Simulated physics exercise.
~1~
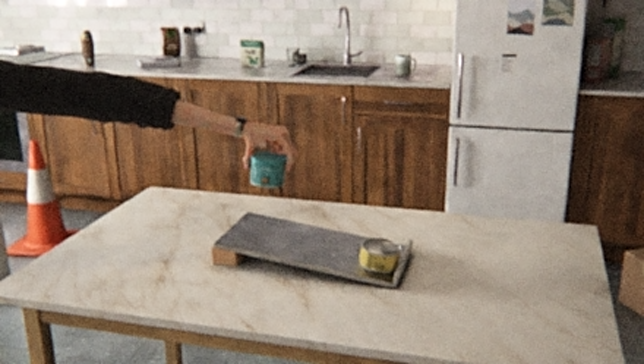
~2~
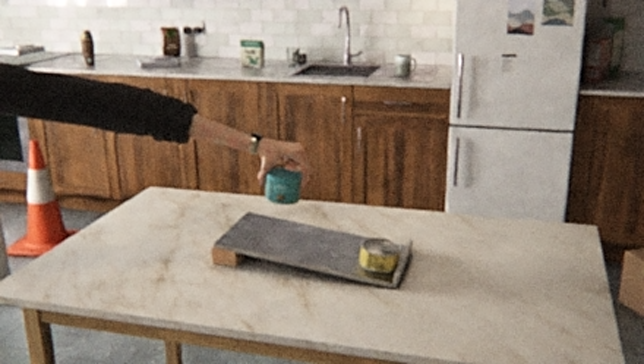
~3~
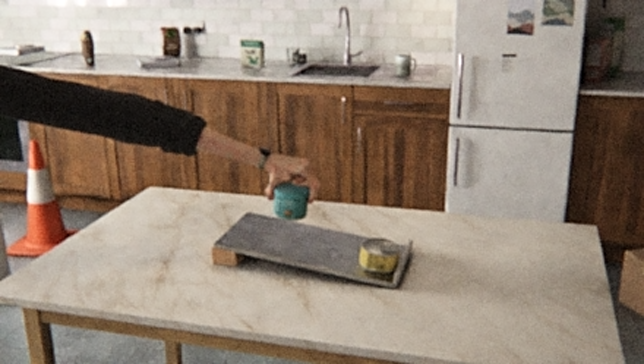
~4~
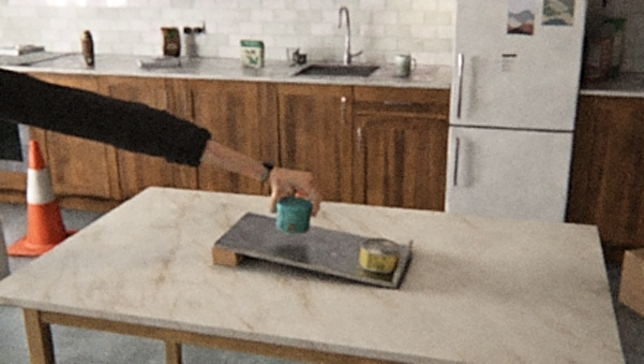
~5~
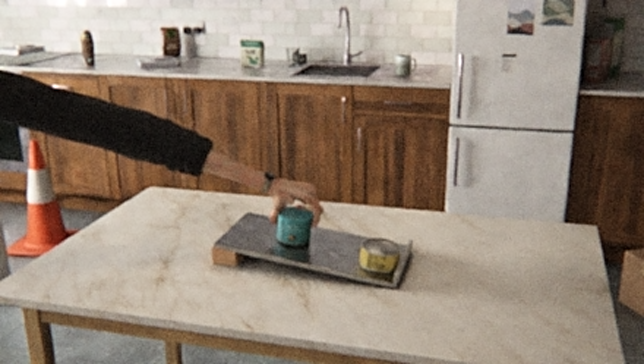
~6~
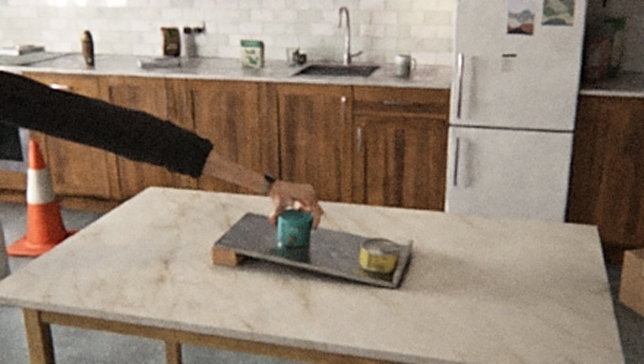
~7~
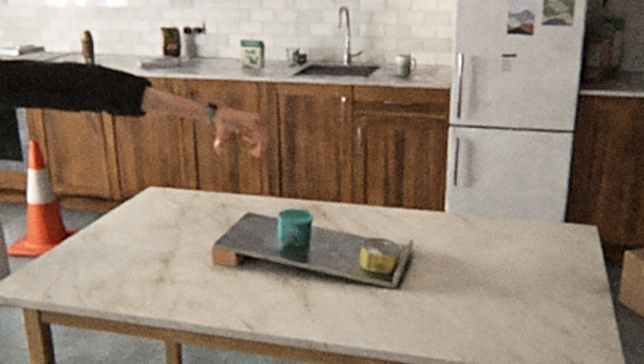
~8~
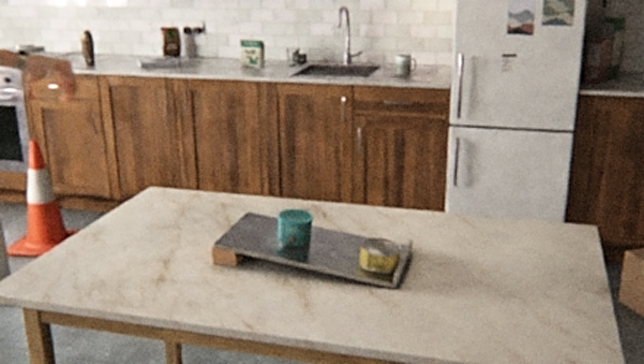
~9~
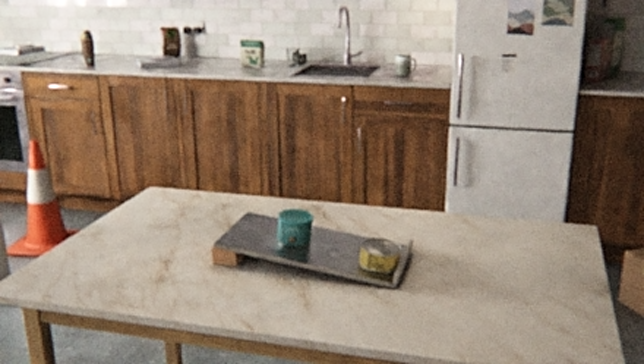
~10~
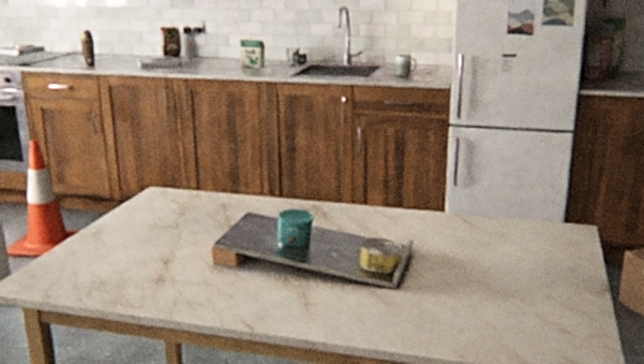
The clip shows a hand lowering a turquoise tub onto a dark board that slopes down from a block on a kitchen table, with a yellow tub near its lower end. The hand lets go and withdraws to the left, and both tubs stay in place on the board.
